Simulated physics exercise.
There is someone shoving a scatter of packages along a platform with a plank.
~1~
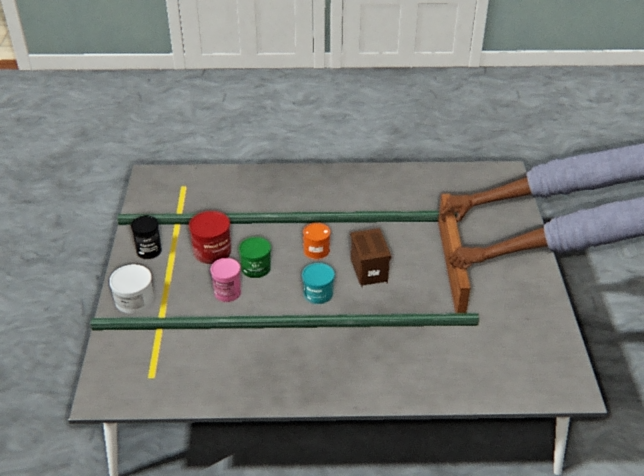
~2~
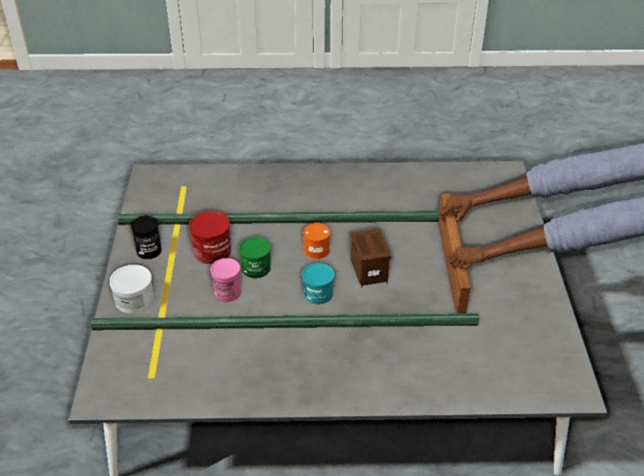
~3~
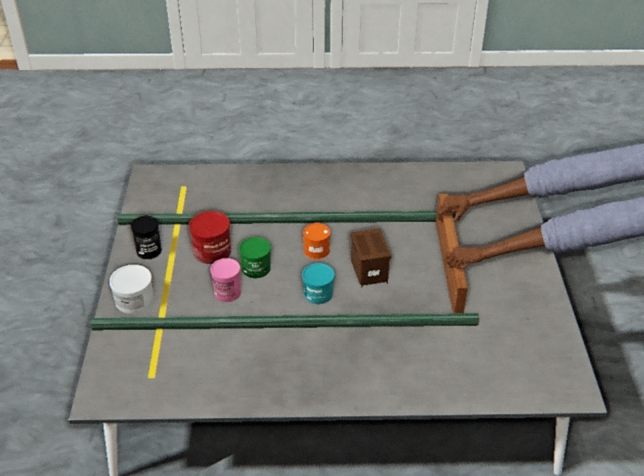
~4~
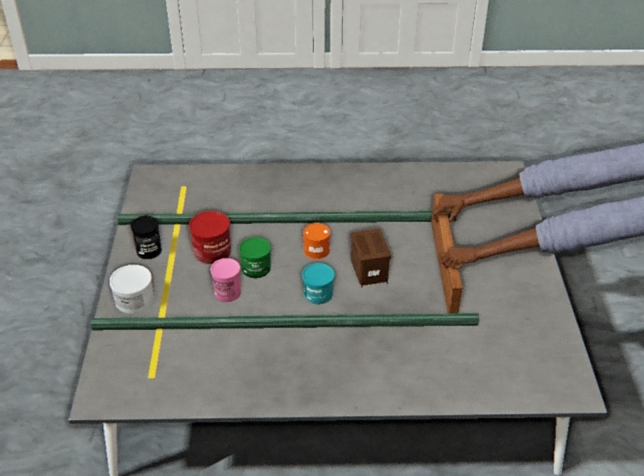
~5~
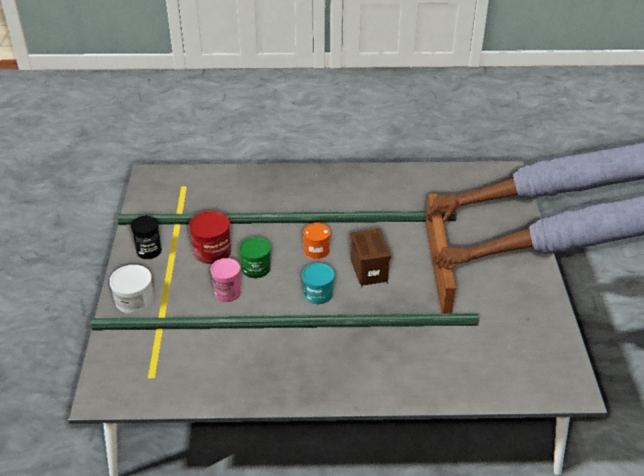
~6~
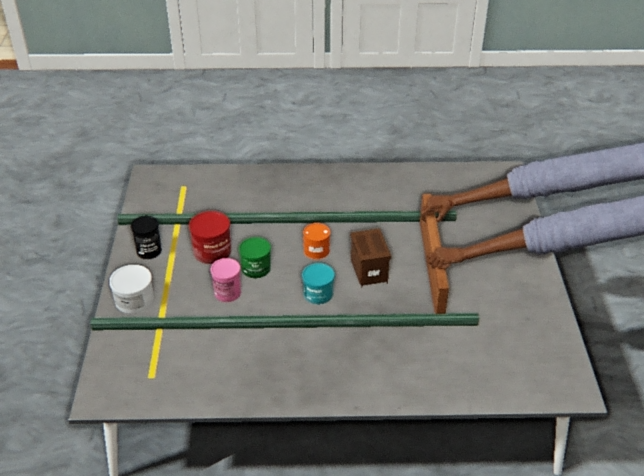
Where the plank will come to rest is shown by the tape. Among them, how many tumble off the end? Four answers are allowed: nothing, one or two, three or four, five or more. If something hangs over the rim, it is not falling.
When it halts, one, or two, of them have come off.
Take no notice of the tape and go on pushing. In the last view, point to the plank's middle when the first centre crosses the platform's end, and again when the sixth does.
Its middle is near (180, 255) and then near (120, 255).
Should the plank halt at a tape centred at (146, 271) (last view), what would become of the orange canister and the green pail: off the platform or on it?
Outcome - orange canister: It stays where it is; green pail: It does not stay.
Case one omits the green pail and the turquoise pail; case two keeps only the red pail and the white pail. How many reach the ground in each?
The number fallen is 1, and in the other try 0.
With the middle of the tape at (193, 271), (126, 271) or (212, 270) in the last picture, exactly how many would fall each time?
Try 1: 0; try 2: 5; try 3: 0.
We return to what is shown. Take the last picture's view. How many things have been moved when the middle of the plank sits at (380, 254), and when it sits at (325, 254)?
The first count is 1, and then it's 3.
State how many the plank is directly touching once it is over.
In total, 3.
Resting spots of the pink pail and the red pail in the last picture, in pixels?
Near (121, 279) and (130, 224).
A little later, none off yet; white pail at rest near (133, 290); black pail at rest near (147, 238); red pail at rest near (211, 238).
When it is over, the number that fall off is one or two; down, black pail and white pail.
